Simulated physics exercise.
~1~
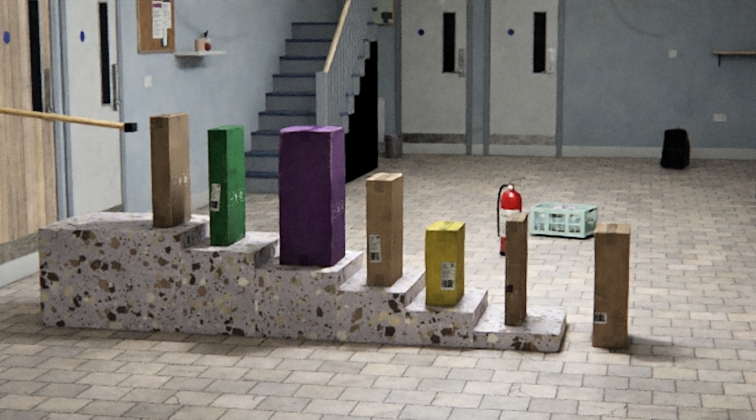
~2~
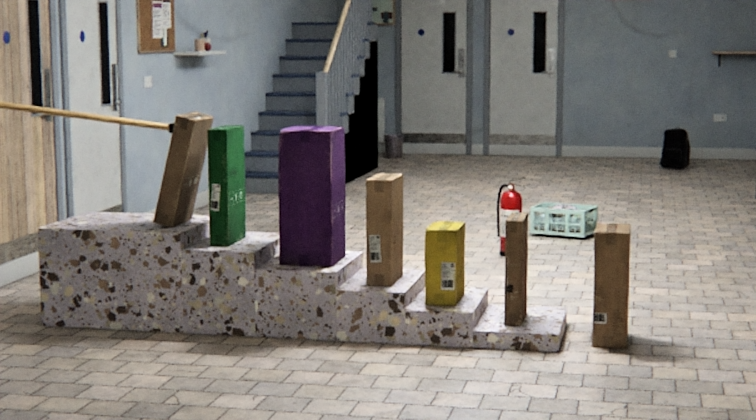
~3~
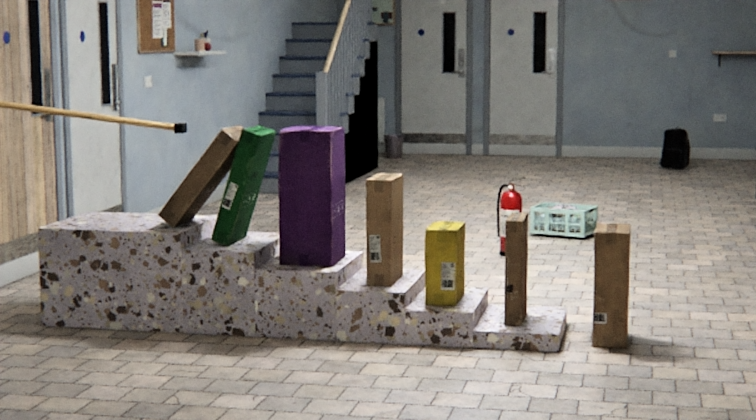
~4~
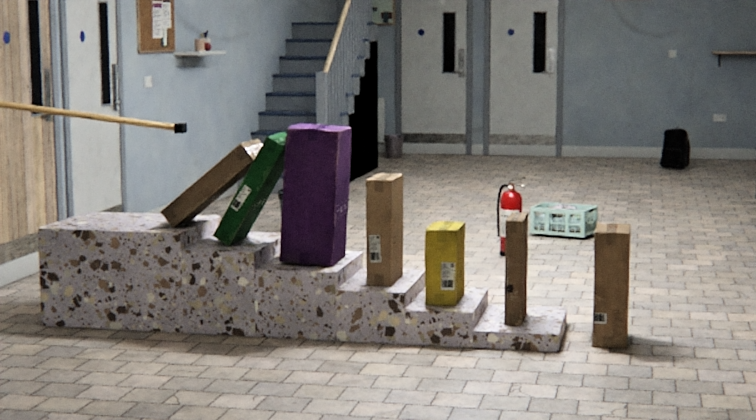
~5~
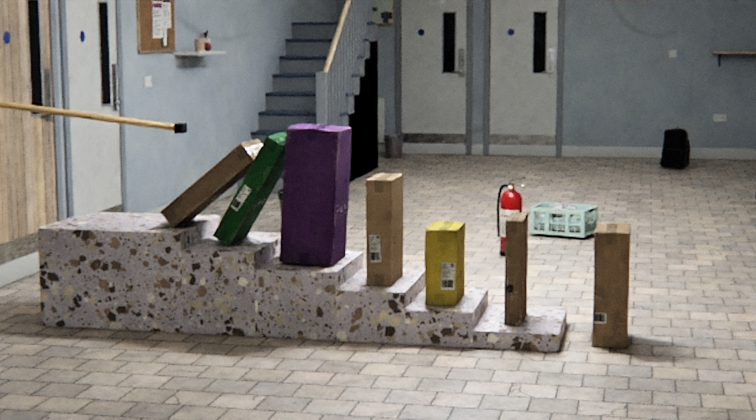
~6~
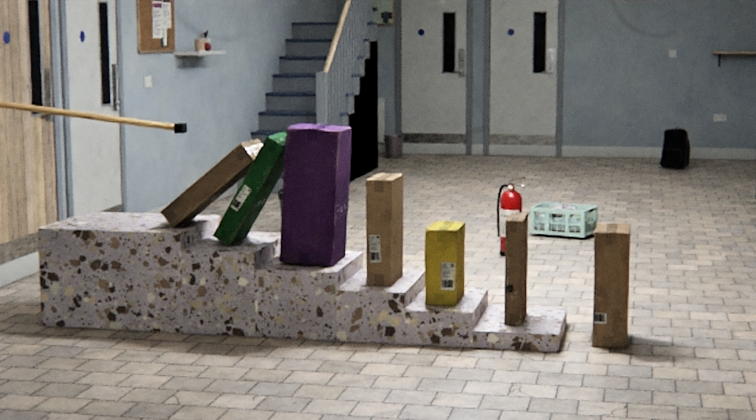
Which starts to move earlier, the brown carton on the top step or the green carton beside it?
The brown carton on the top step moves first, tipping to the right while the green one is still upright. The green carton only starts to lean after that.
